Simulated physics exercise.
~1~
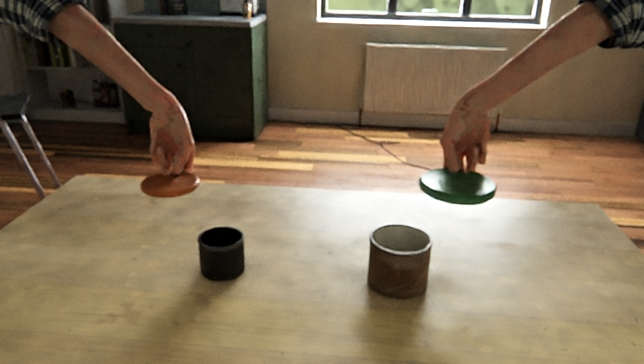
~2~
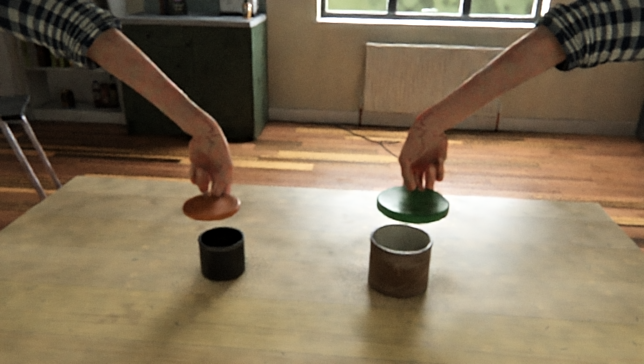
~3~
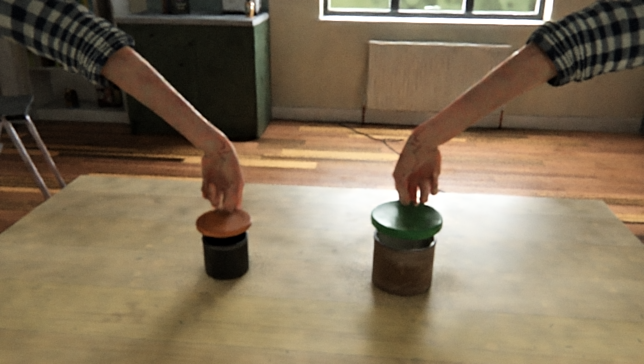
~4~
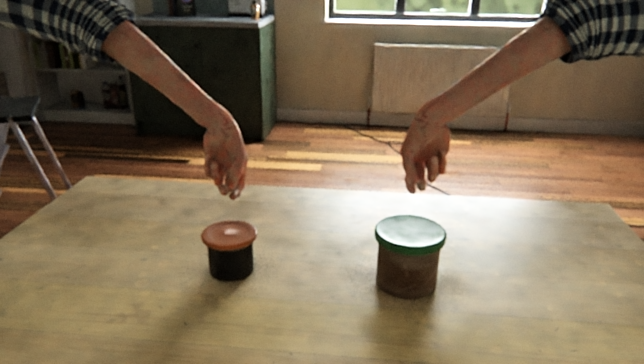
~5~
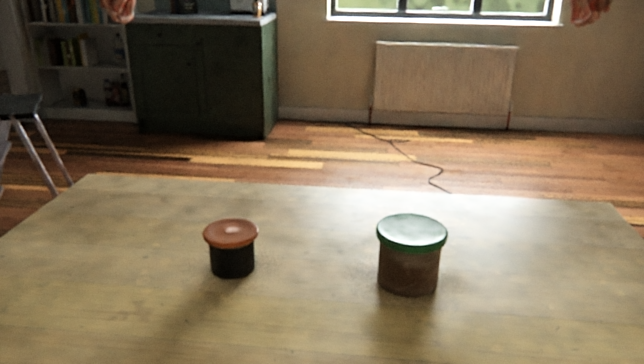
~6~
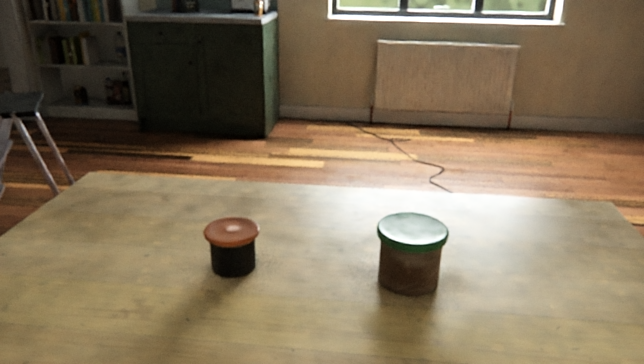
In a sunlit room with a wooden floor, a slightly swaying camera looks down across a pale tabletop toward a window, a radiator and a dark green cabinet. A small black cup stands on the left and a larger brown pot on the right, both open. Two hands reach in from either side, the left holding an orange disc and the right a green lid. They move inward and lower the discs onto the rims. The fingers let go and the hands withdraw, leaving both discs resting on top, covering the containers.
